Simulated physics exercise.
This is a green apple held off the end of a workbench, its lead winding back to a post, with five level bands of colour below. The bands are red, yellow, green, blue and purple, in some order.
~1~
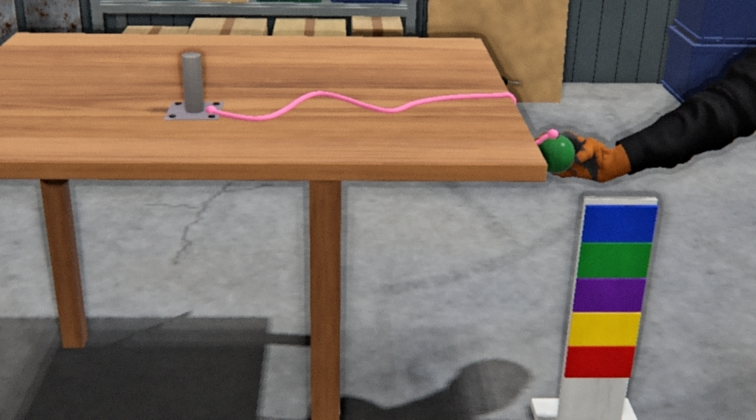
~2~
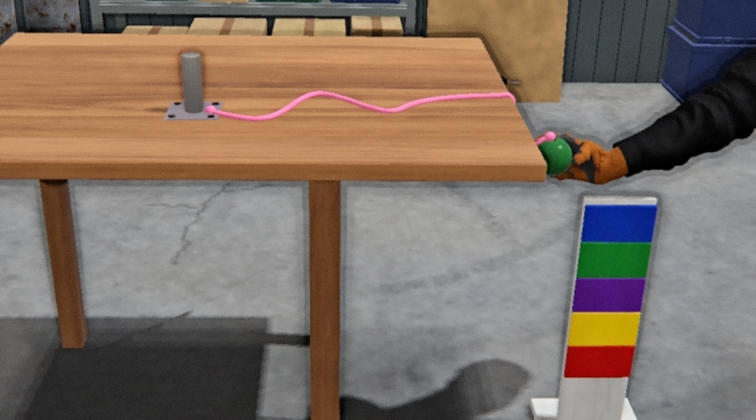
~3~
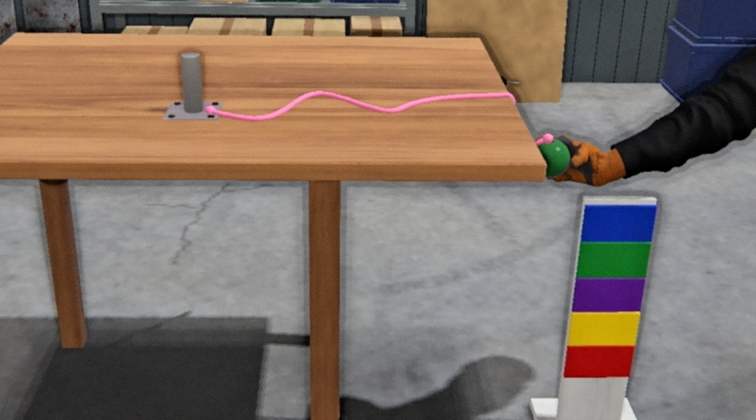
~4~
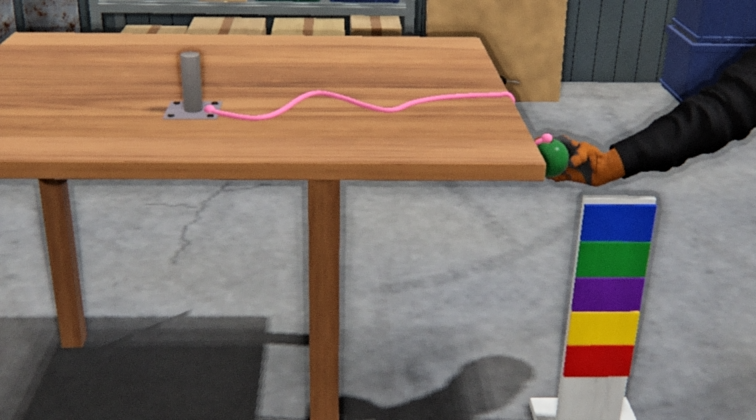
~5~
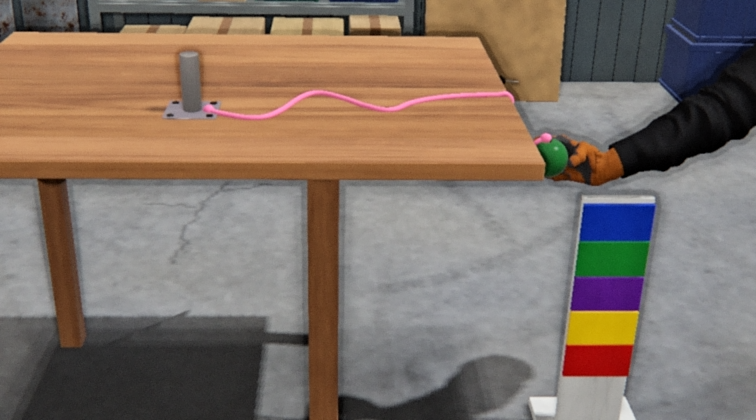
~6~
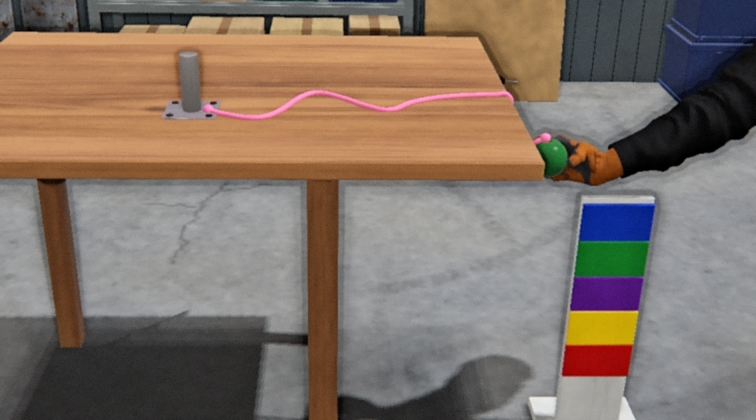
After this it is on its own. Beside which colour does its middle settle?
At green.
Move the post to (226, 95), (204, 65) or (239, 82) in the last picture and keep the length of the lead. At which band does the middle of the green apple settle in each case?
In that order: Purple; green; purple.
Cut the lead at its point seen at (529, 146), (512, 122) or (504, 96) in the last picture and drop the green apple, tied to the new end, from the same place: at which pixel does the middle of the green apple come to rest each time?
About (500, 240), (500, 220) and (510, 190).
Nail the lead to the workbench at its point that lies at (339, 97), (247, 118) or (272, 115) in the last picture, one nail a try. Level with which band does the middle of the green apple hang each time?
Try by try: Blue; green; green.
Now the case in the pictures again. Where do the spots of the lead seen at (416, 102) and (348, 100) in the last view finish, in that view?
The first at (493, 102), the second at (404, 104).
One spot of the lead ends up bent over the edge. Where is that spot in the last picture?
Near (433, 99).
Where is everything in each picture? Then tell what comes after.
The first frame shows green apple (555, 154); blue (620, 225); green (615, 261); purple (610, 296); yellow (605, 330); red (600, 363).
The second frame shows green apple (552, 156); lead through (241, 118) (299, 101) (365, 106) (430, 101) (507, 97).
The third frame shows green apple (550, 158).
The fourth frame shows green apple (549, 158); lead through (240, 117) (298, 100) (364, 106) (429, 100) (506, 96).
The fifth frame shows green apple (548, 158).
The sixth frame shows green apple (548, 158); lead through (239, 117) (296, 100) (362, 105) (427, 100) (505, 96).
Soon after, apple near (469, 260); level with green.
After that, apple near (516, 270); level with green.
In the end, apple near (505, 272); level with green. Its centre hangs level with the green band.
